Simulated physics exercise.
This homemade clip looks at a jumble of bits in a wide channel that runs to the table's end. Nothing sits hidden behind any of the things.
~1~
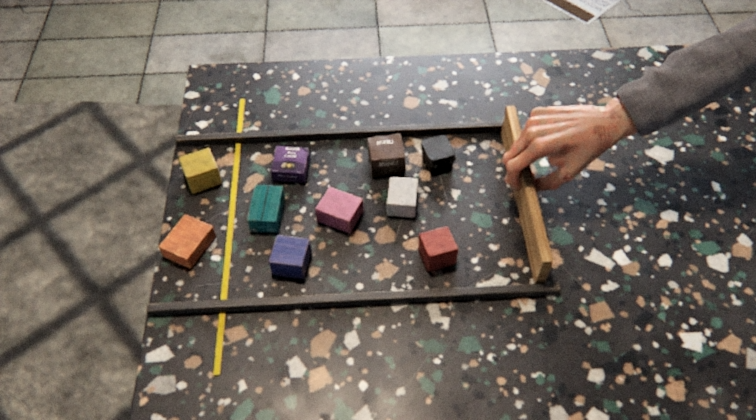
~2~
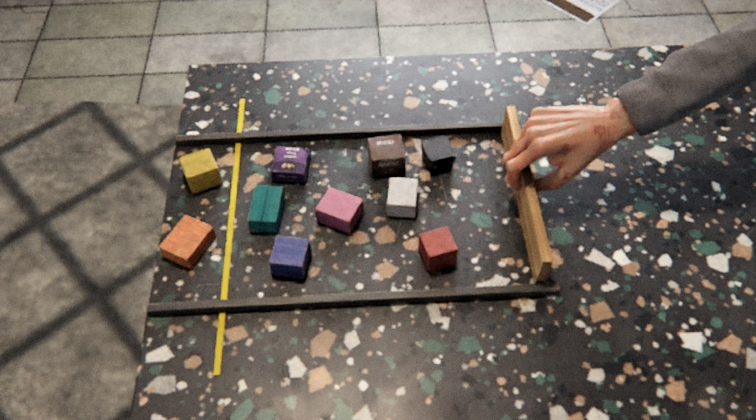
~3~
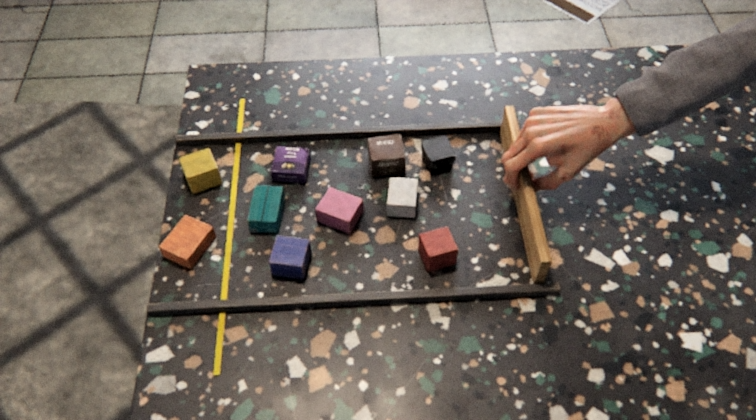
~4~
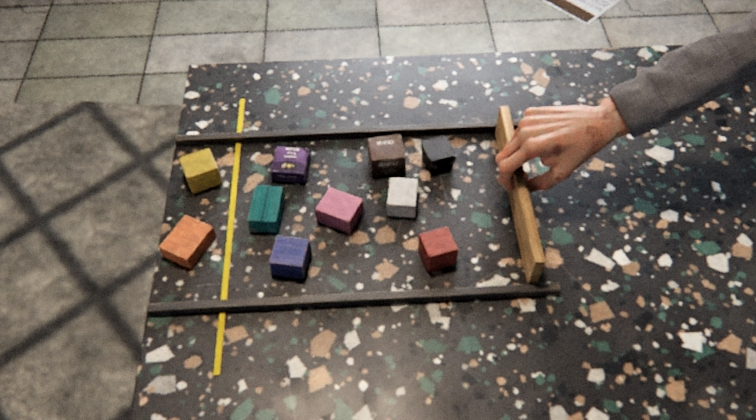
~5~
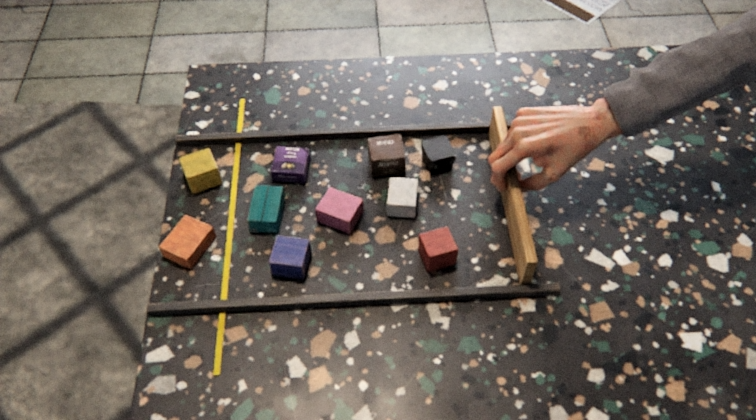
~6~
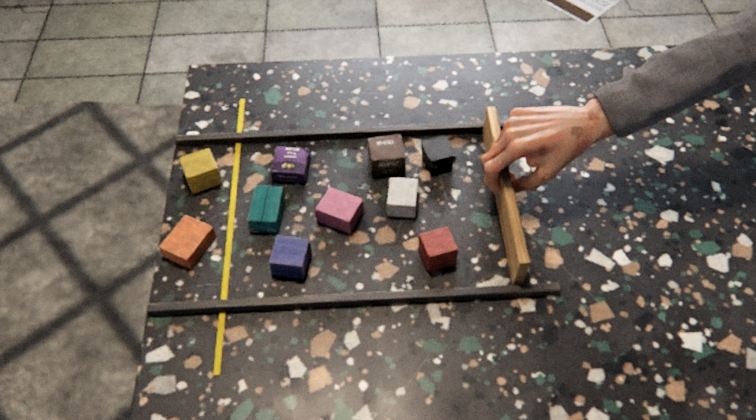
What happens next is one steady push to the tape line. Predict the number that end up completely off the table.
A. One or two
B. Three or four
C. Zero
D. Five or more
Answer: B.
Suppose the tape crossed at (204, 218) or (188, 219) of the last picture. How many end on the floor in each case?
Down on the floor: 7 and 7.
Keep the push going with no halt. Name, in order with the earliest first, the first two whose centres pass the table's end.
Yellow block, orange block.
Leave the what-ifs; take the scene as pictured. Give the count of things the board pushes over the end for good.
4.
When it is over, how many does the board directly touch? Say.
All in all, 3.
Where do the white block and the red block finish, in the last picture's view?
In the last picture the white block sits around (217, 207) and the red block around (209, 258).
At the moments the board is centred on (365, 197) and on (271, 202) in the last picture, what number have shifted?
At the first spot 6, then 10.
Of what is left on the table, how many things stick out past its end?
It's 0.
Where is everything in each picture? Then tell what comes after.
In the first frame, orange block (188, 242); yellow block (201, 171); turquoise box (267, 209); board (524, 190); tape (231, 217).
In the second frame, yellow block (201, 171); blue block (291, 257).
In the third frame, turquoise box (267, 209); pink block (340, 210).
In the fourth frame, orange block (188, 242); brown box (386, 156).
In the fifth frame, yellow block (201, 171); red block (438, 249).
In the sixth frame, orange block (188, 242); yellow block (201, 171); turquoise box (267, 209); board (504, 191); tape (231, 217).
Soon after, none off yet; orange block at rest near (188, 242); yellow block at rest near (201, 171); turquoise box at rest near (267, 209).
In the end, the number that fall off is three or four; gone, purple box, turquoise box, yellow block and orange block.
